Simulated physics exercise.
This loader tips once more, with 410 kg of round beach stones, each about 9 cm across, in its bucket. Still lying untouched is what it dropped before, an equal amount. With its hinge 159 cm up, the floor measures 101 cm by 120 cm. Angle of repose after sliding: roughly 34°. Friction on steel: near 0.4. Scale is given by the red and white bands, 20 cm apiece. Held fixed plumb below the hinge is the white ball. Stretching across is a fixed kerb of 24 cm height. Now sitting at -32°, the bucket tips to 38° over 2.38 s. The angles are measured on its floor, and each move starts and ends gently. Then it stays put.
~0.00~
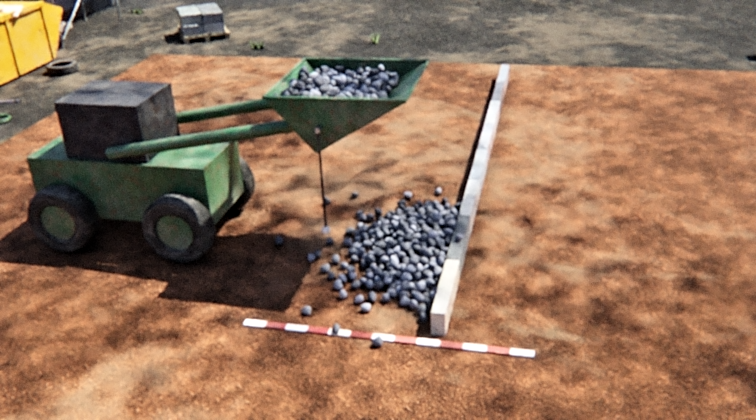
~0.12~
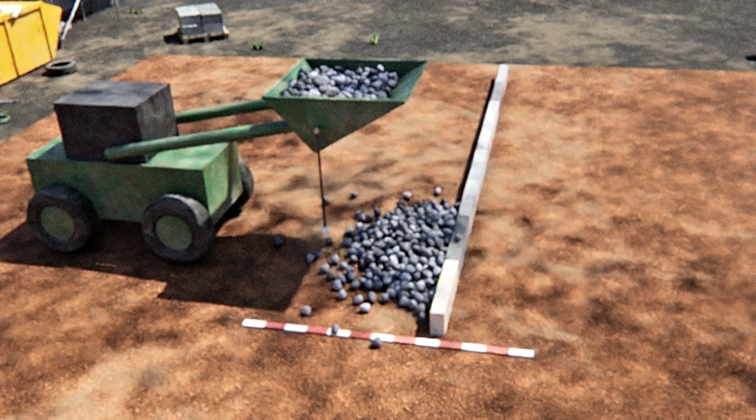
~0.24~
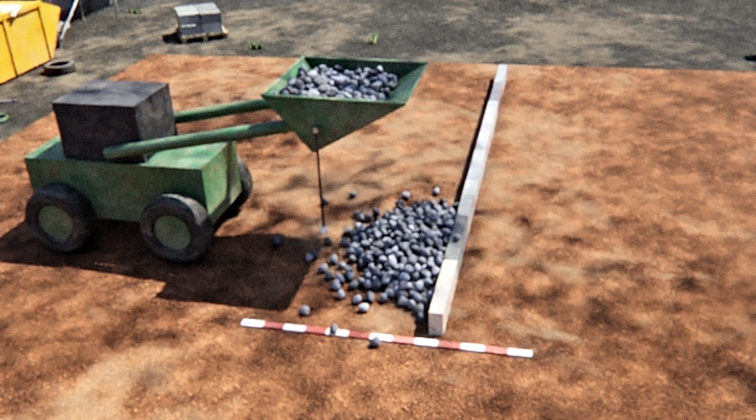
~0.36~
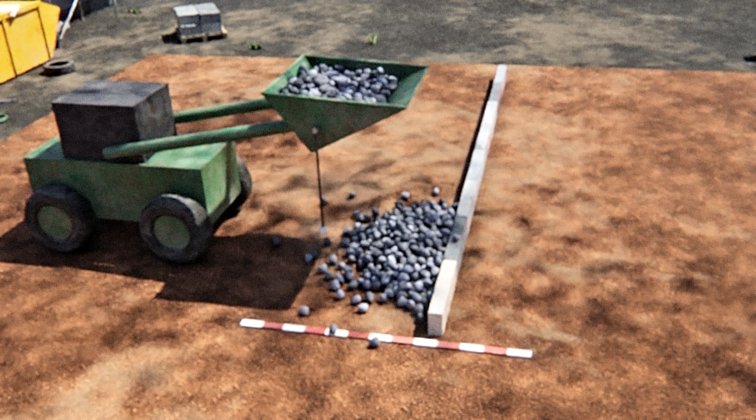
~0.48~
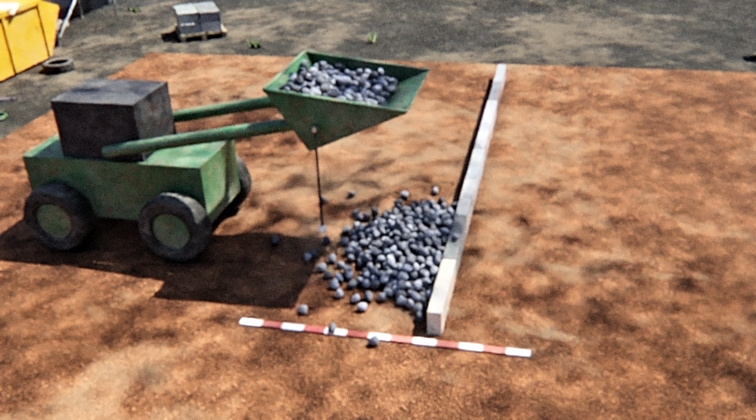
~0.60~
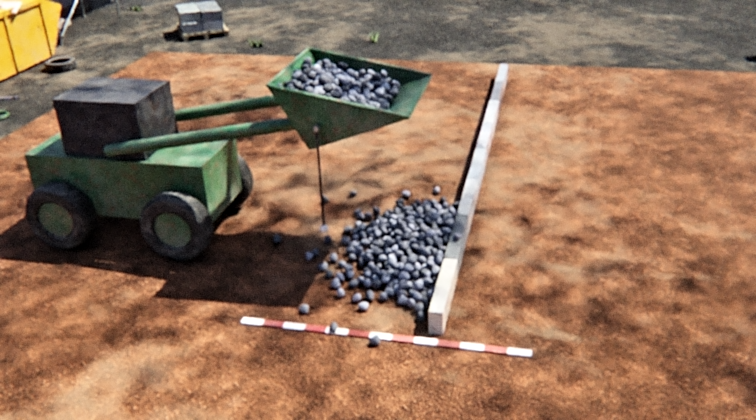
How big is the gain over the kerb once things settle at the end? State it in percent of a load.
The gain is about 35 per cent of a load.
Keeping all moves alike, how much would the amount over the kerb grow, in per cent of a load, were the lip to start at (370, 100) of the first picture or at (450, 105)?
About 0 and 95 per cent.
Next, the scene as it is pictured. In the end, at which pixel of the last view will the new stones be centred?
Centre: Approx. (444, 241).
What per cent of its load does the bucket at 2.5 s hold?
Roughly 15 per cent is still inside.
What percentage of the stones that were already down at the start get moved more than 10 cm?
Around 10 in a hundred.
After 1.8 s the floor is at 27°; in per cent of one load, 92 in the bucket, 108 on this side of the kerb; the foremost stones are at (447, 244).
After 2.5 s the floor is at 38°; in per cent of one load, 13 in the bucket, 177 on this side of the kerb, 10 over the kerb; the foremost stones are at (512, 251).
After 2.8 s the floor is at 38°; in per cent of one load, 0 in the bucket, 173 on this side of the kerb, 27 over the kerb; the foremost stones are at (561, 246).
After 5.7 s the floor is at 38°; in per cent of one load, 0 in the bucket, 165 on this side of the kerb, 35 over the kerb; the foremost stones are at (623, 253). Net gain over the kerb, 35.
